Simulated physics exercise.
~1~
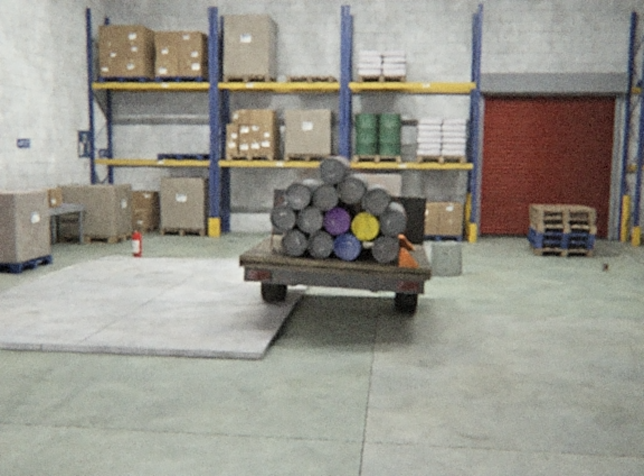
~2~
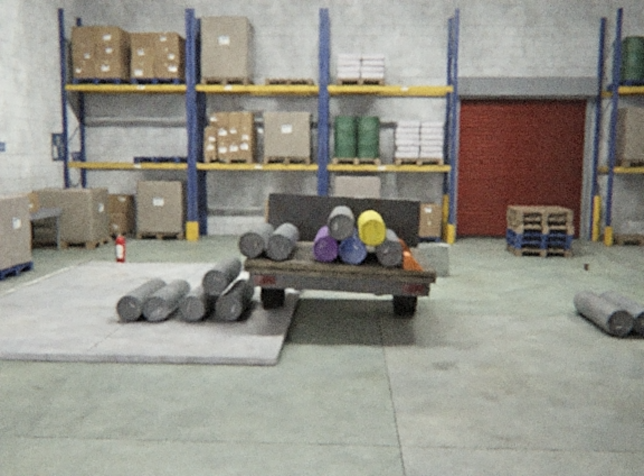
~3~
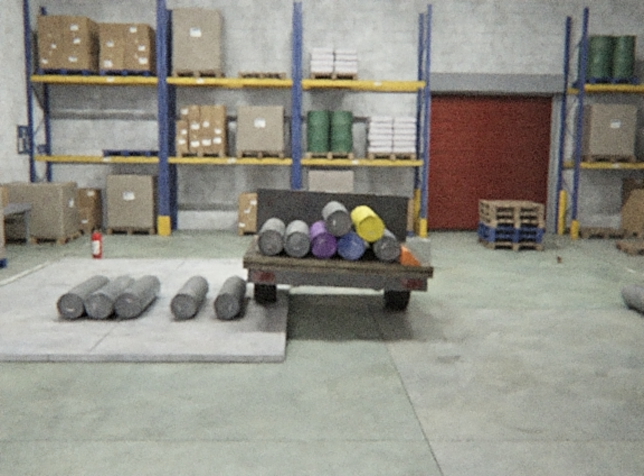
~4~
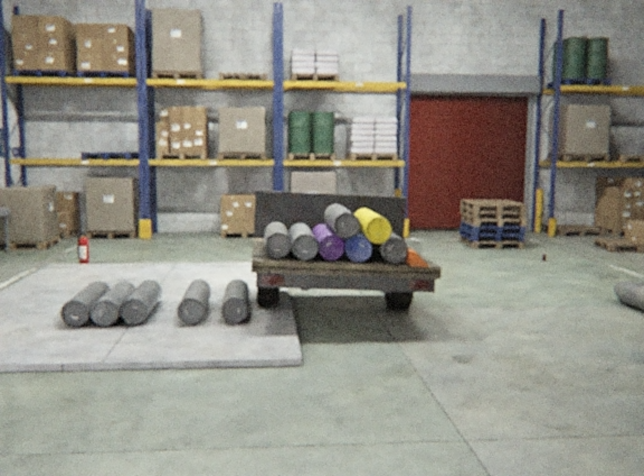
A trailer sheds several grey cylinders onto the floor while the coloured ones stay aboard.
